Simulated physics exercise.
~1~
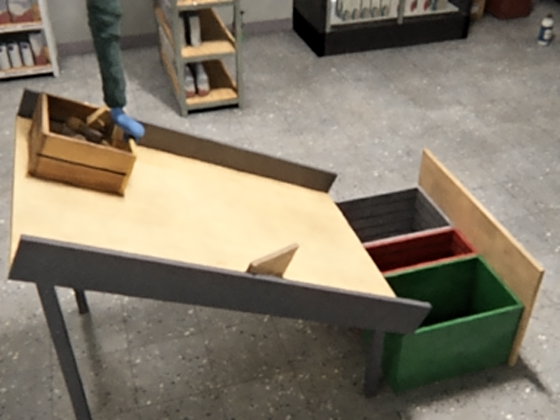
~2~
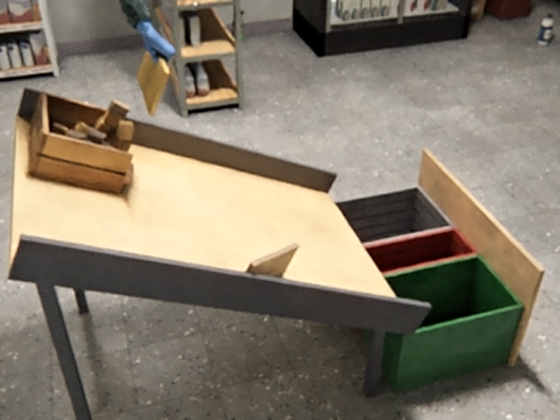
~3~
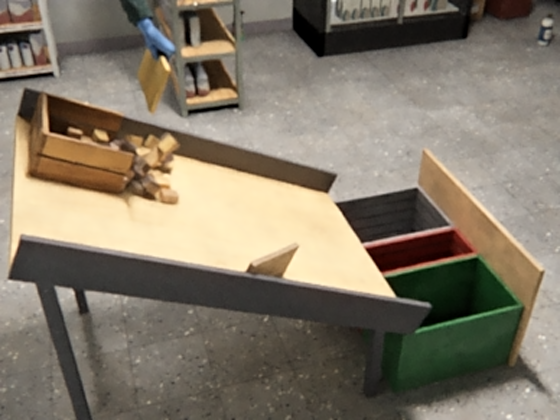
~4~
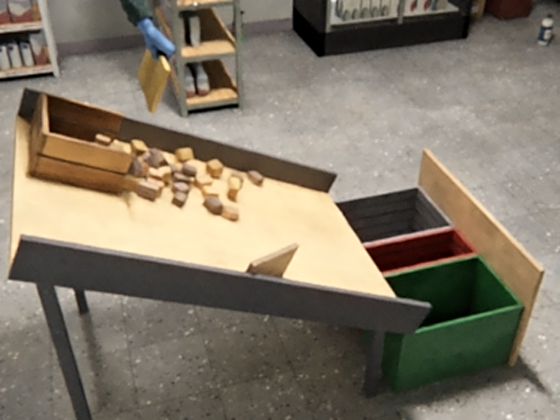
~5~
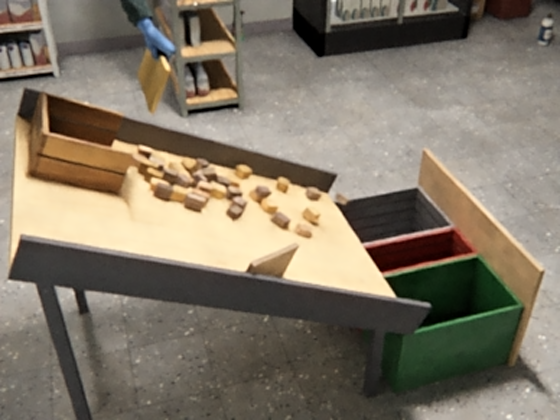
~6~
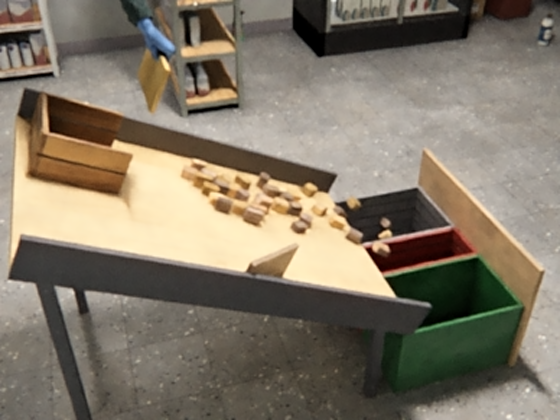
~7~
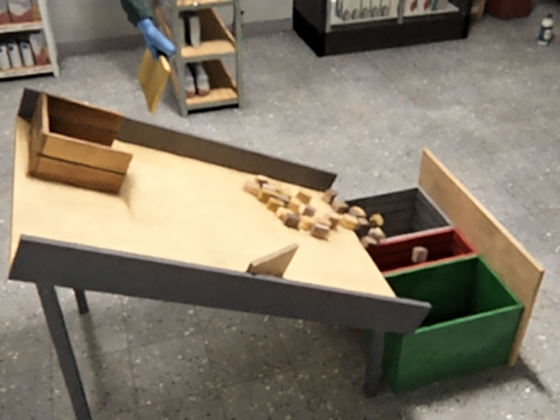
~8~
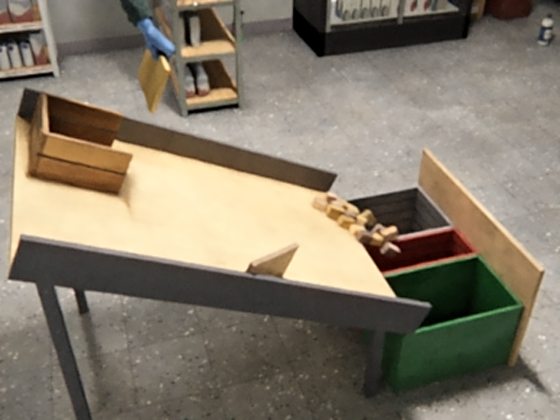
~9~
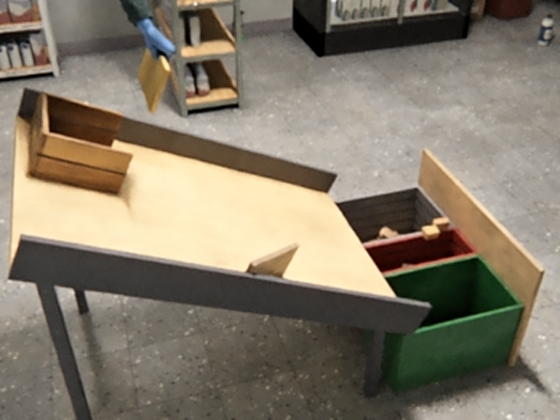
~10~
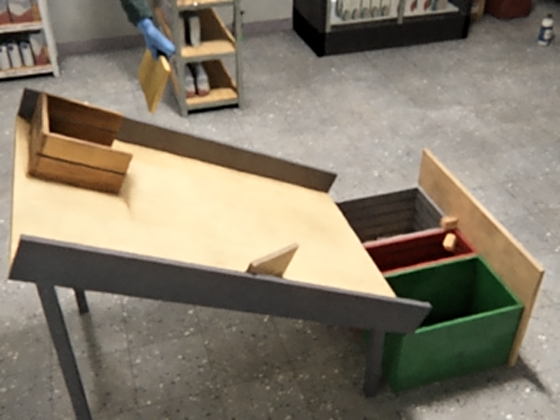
In the video, a gloved hand lifts a gate from a wooden pen atop a sloping table, and small wooden blocks spill out and slide down to the right, dropping mostly into the far grey tub, with a few in the red bin and none visible in the green one.
